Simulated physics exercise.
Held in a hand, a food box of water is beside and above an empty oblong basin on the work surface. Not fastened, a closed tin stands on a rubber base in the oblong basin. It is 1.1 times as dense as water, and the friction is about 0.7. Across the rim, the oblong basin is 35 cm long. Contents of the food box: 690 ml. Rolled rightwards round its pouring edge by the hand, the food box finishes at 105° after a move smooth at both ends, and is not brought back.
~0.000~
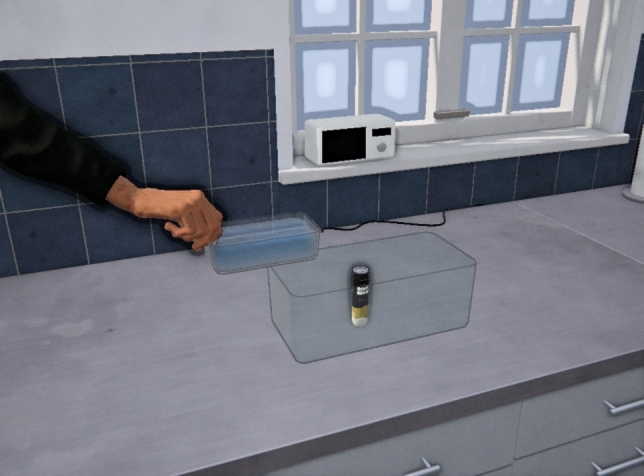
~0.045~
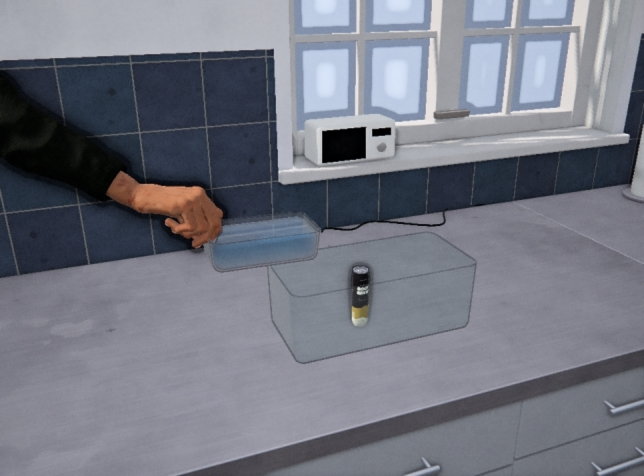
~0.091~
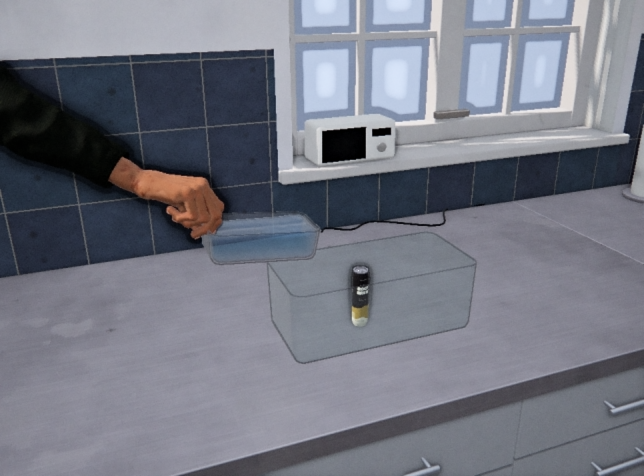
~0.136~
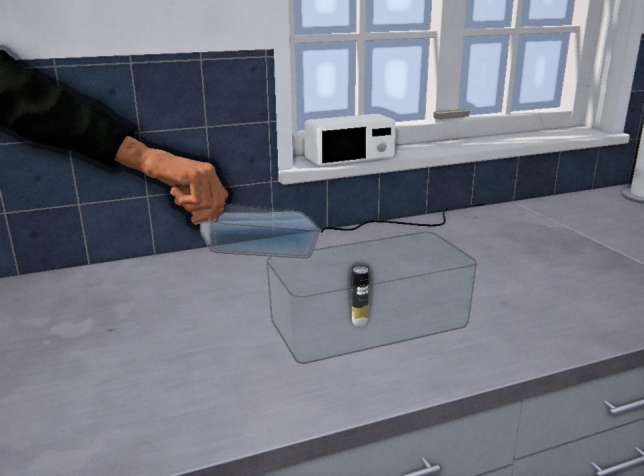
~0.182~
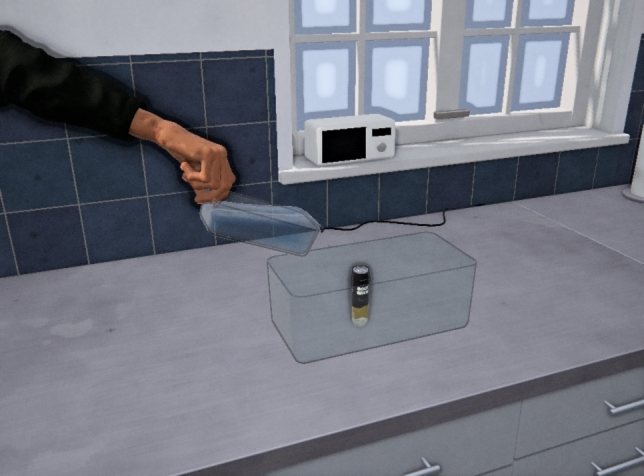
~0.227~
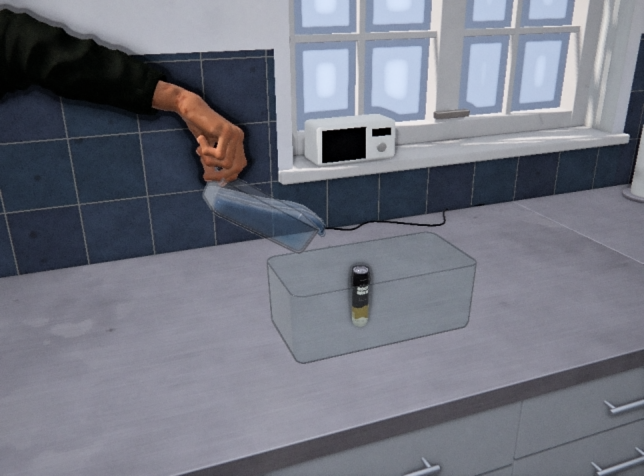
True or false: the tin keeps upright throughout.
True.
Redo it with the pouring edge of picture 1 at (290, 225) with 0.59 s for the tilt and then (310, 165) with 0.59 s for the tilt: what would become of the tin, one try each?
In the first try it comes down; in the second it remains standing.
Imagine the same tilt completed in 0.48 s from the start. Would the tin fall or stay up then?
With that tilt, the tin stays on its base.
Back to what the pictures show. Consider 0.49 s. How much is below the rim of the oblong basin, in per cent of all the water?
Some 30 per cent.
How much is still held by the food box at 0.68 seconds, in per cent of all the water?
Around 1 percent of it.
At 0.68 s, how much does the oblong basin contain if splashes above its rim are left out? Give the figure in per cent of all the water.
The fraction sits near 92 in a hundred.
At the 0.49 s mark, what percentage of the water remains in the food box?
Portion remaining: Approx. 12 per cent.
Then, 0.49 s in, the tilt is 97° and 12 per cent is still to pour; the tin stands where it began.
Then, 0.68 s in, the tilt is 105° and 1 per cent is still to pour; the tin stands where it began.
Then, 0.87 s in, the tilt is 105° and 0 per cent is still to pour; the tin stands where it began.
Then, 1.09 s in, the tilt is 105° and 0 per cent is still to pour; the tin stands where it began.
Finally, the tin stands where it began.
